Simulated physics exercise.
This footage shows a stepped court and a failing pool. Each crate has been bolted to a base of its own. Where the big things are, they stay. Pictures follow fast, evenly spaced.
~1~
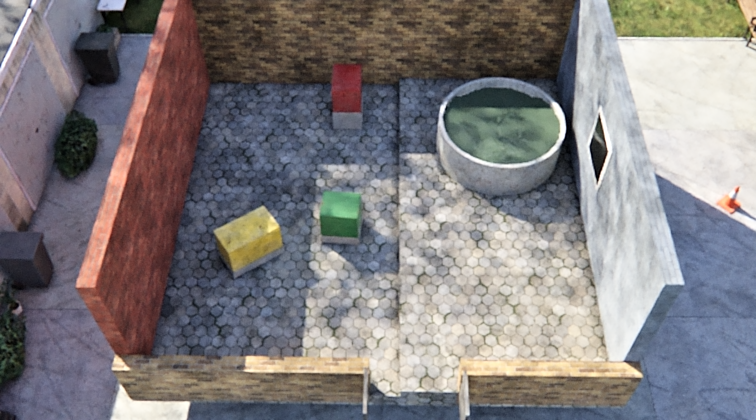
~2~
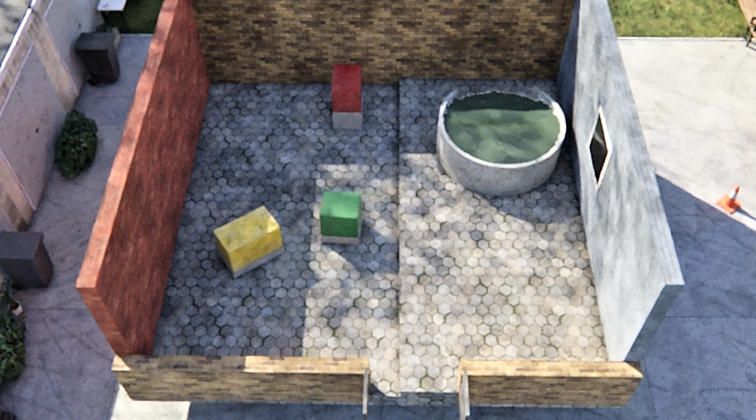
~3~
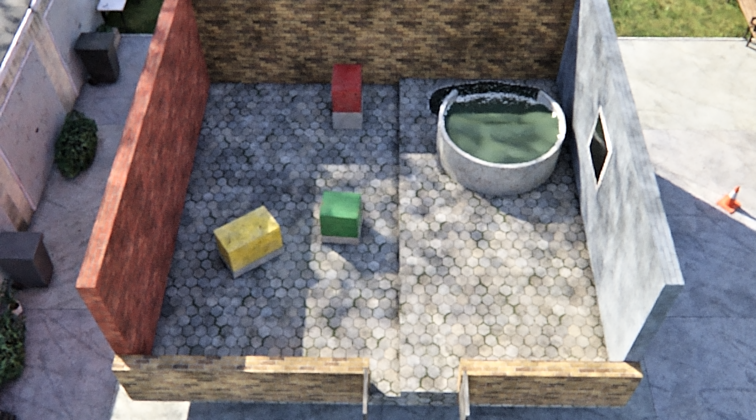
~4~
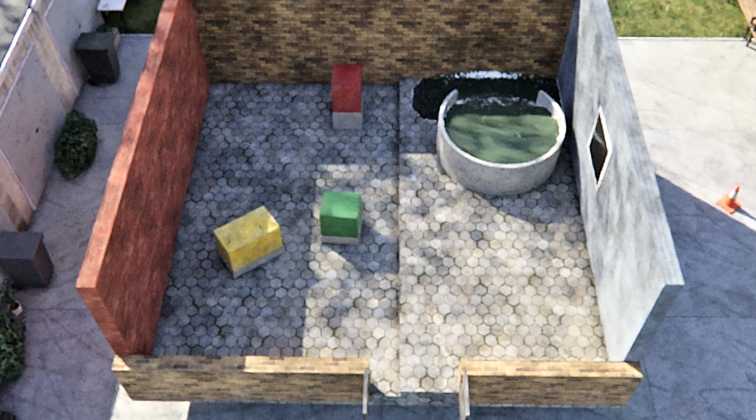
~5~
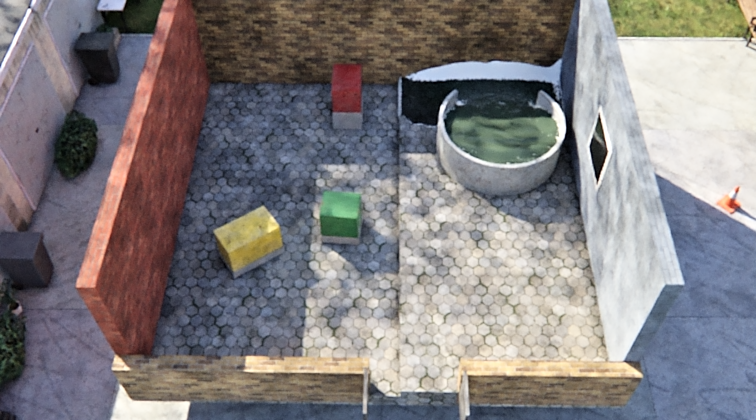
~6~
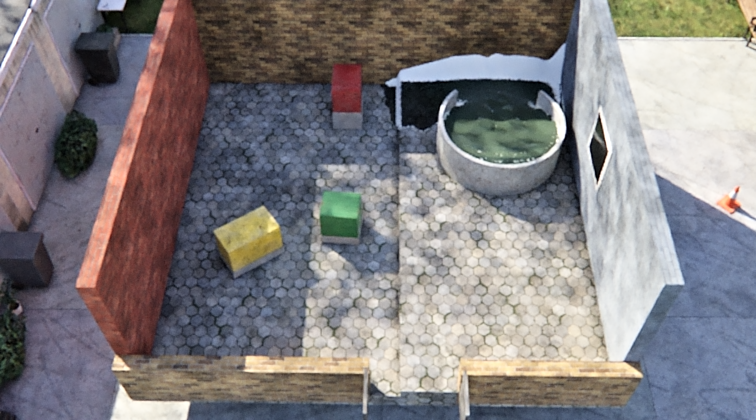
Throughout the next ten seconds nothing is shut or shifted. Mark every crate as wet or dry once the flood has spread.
Yellow crate: Dry, red crate: Dry, green crate: Dry.
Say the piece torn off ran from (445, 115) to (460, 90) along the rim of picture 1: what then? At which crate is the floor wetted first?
The red-painted one.
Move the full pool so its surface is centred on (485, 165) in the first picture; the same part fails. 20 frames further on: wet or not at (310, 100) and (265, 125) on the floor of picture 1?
The first spot is wetted, while the second is wetted.
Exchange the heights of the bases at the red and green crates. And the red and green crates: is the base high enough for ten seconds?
Red: Is reached; green: Stays clear.
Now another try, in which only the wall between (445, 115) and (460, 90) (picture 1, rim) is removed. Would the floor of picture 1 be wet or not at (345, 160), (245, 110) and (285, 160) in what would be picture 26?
Obs. 1: Sodden; obs. 2: Sodden; obs. 3: Sodden.
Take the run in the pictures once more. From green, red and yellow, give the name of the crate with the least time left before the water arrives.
I'd pick the red one.
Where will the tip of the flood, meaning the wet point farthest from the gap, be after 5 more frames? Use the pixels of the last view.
At roughly (282, 83).
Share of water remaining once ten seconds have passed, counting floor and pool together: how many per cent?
96 in a hundred.
A moment on, water covers 10 % of the floor; the yellow crate not reached, the red crate water round its plinth, the green crate not reached.
Next, water covers 25 % of the floor; the yellow crate not reached, the red crate water round its plinth, the green crate not reached.
Then, water covers 50 % of the floor; the yellow crate water round its plinth, the red crate water round its plinth, the green crate water round its plinth.
Later, water covers 75 % of the floor; the yellow crate water round its plinth, the red crate water round its plinth, the green crate water round its plinth.
In the end, water covers 85 % of the floor; the yellow crate stayed above the water, the red crate stayed above the water, the green crate stayed above the water.
